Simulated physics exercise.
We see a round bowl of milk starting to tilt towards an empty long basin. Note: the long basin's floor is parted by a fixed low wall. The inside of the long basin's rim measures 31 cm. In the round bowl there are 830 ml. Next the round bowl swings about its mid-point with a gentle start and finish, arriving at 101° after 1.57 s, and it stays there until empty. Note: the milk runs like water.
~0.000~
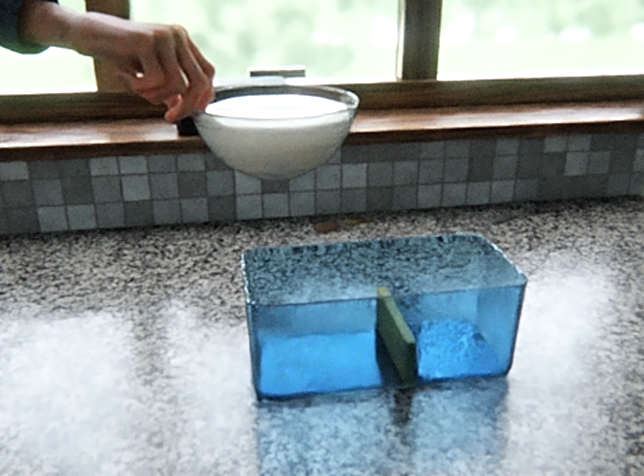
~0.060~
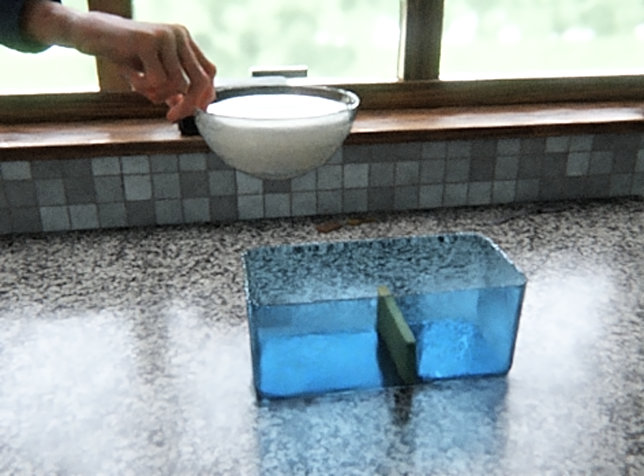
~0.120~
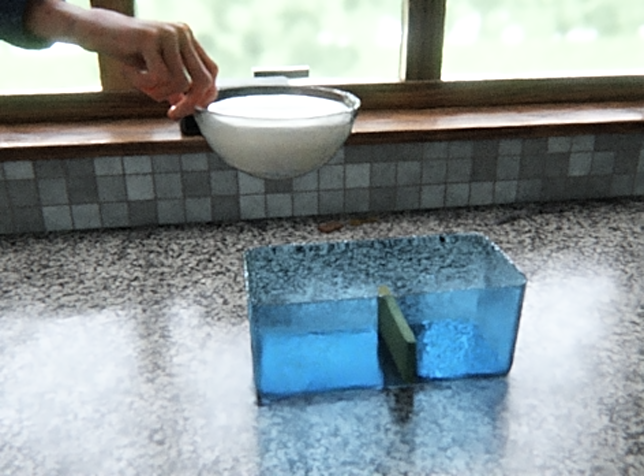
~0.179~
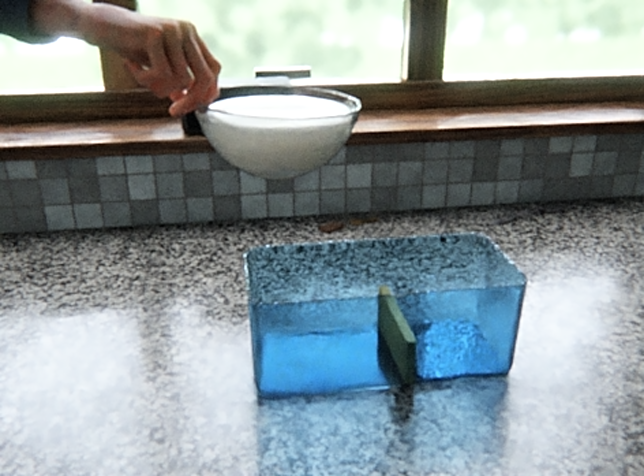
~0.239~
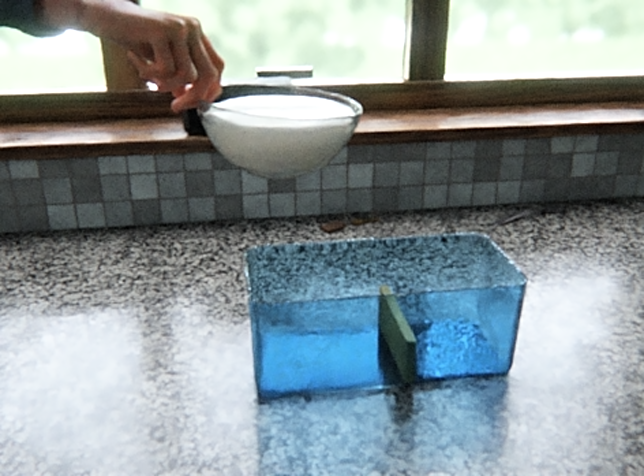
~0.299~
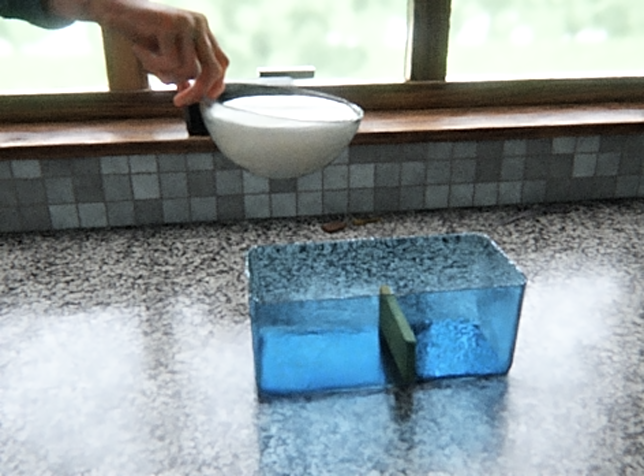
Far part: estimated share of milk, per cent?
76 per cent.
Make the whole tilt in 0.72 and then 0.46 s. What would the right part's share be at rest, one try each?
The first try gives around 50 percent, the second around 40 percent.
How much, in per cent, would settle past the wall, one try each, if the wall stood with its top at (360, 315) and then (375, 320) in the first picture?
95 then 85 %.
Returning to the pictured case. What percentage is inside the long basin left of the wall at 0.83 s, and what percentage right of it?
Around 3 on the left and around 18 on the right.
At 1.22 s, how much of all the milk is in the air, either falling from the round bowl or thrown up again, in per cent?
Around 6 percent of it is airborne.
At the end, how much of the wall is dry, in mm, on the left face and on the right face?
It's around 46 mm on the left side and around 18 mm on the right side.
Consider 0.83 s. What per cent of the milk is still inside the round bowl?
Near 46 in a hundred.
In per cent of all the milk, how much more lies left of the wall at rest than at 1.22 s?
About 7 percent.
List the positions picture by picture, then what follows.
In the first frame, tilt 0°; pouring edge (355, 99); surface from (196, 114) to (350, 108); the long basin's rim runs from (245, 277) to (504, 258); the wall's top is at (395, 313).
In the second frame, tilt 0°; pouring edge (356, 100); surface from (197, 113) to (350, 108).
In the third frame, tilt 1°; pouring edge (357, 101); surface from (198, 112) to (351, 109).
In the fourth frame, tilt 3°; pouring edge (358, 104); surface from (200, 112) to (352, 109).
In the fifth frame, tilt 6°; pouring edge (359, 107); surface from (203, 112) to (354, 109).
In the sixth frame, tilt 9°; pouring edge (360, 112); surface from (207, 113) to (355, 110).
By 0.83 s the tilt is 55° and 45 per cent is still to pour, 3 is left of the wall and 19 right of it.
By 1.22 s the tilt is 89° and 2 per cent is still to pour, 17 is left of the wall and 75 right of it.
By 1.63 s the tilt is 101° and 0 per cent is still to pour, 24 is left of the wall and 76 right of it.
By 2.07 s the tilt is 101° and 0 per cent is still to pour, 24 is left of the wall and 76 right of it.
At rest 24 per cent lies left of the wall, 76 right of it and 0 outside.
